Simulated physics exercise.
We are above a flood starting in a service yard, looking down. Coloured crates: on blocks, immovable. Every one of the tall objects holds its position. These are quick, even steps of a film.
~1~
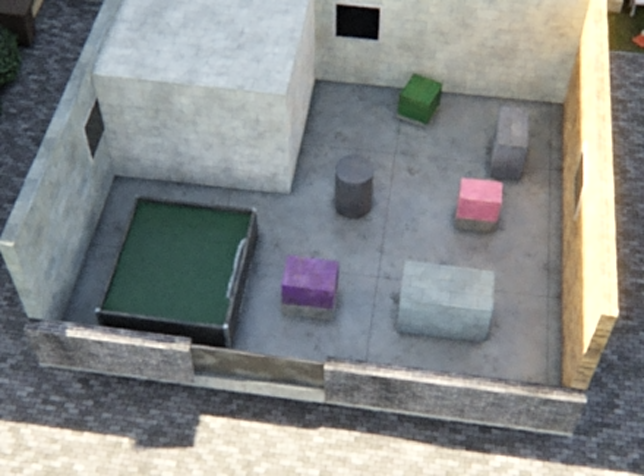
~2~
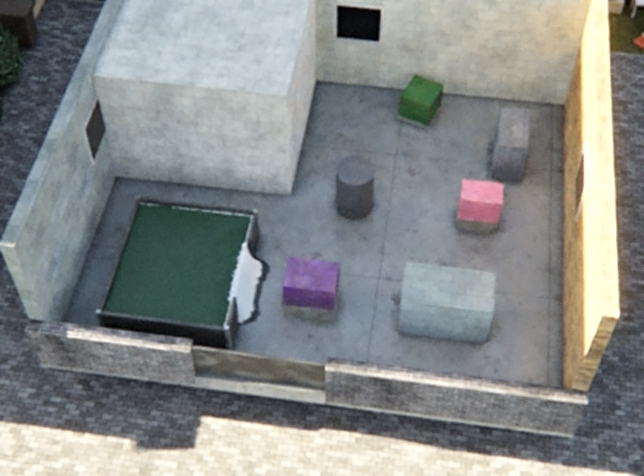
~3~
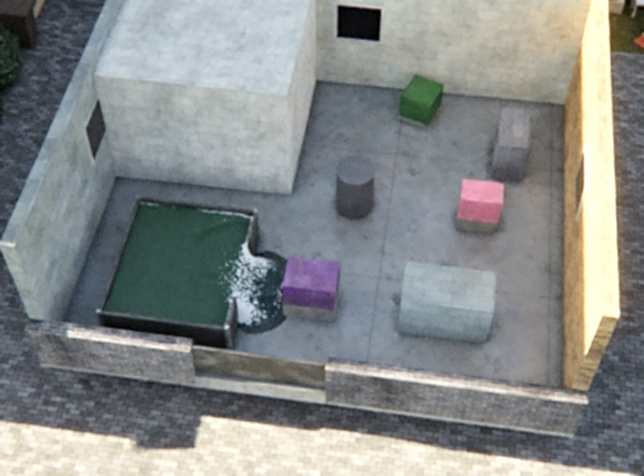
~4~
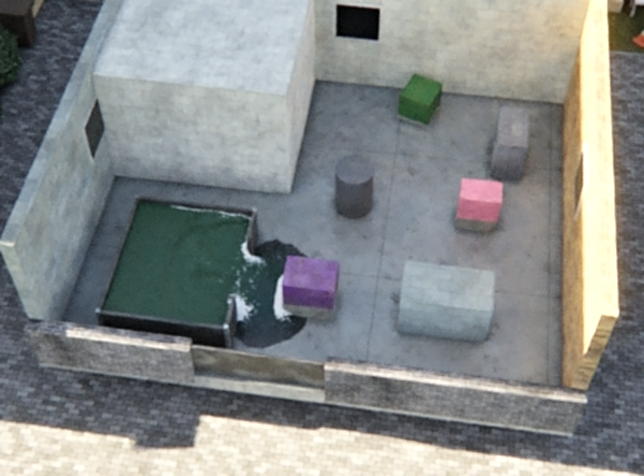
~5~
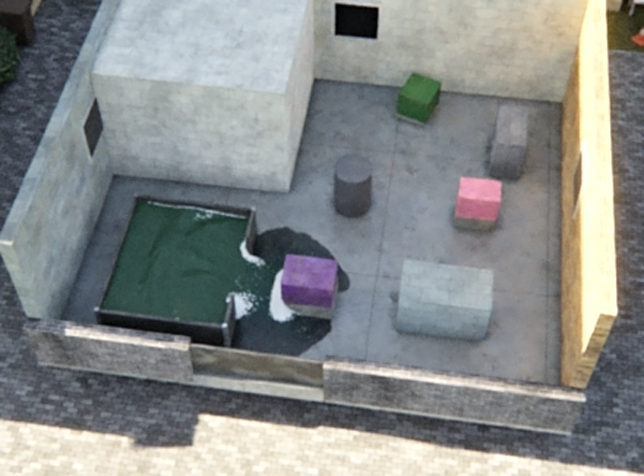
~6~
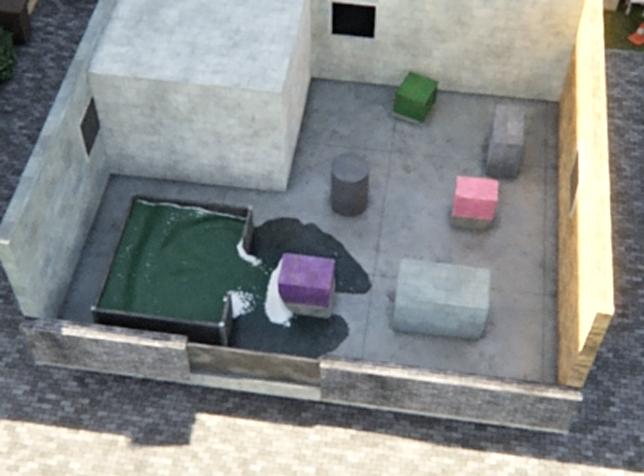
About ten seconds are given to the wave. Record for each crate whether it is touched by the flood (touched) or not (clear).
In order: The pink crate is going to stay free of water; the purple crate is going to get water on it; the green crate is going to get water on it.
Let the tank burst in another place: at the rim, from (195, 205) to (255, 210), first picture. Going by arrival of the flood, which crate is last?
My pick is the pink-painted one.
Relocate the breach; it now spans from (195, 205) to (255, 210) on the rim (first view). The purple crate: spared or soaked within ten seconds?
Per crate - purple crate: Untouched.
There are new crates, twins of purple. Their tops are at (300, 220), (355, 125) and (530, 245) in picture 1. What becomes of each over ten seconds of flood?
Well, the first one gets caught, the next one stays clear of it, and the final one stays clear of it.
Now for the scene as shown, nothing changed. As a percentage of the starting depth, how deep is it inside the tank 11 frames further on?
My reading: Near 62 %.
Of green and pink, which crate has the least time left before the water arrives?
Note: The pink crate is first.
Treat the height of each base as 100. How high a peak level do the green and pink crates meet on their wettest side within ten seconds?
I'd say 150 per cent for the first one and 60 per cent for the second.
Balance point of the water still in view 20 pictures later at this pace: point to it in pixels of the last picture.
Somewhere around (269, 278) in the last view.
A moment on, water covers 20 % of the floor; the pink crate not reached, the purple crate water round its plinth, the green crate not reached.
Next, water covers 40 % of the floor; the pink crate water round its plinth, the purple crate water round its plinth, the green crate not reached.
Then, water covers 70 % of the floor; the pink crate water round its plinth, the purple crate water round its plinth, the green crate water round its plinth.
Later, water covers 95 % of the floor; the pink crate water round its plinth, the purple crate water round its plinth, the green crate water round its plinth.
In the end, water covers 100 % of the floor; the pink crate stayed above the water, the purple crate was topped, the green crate was topped.
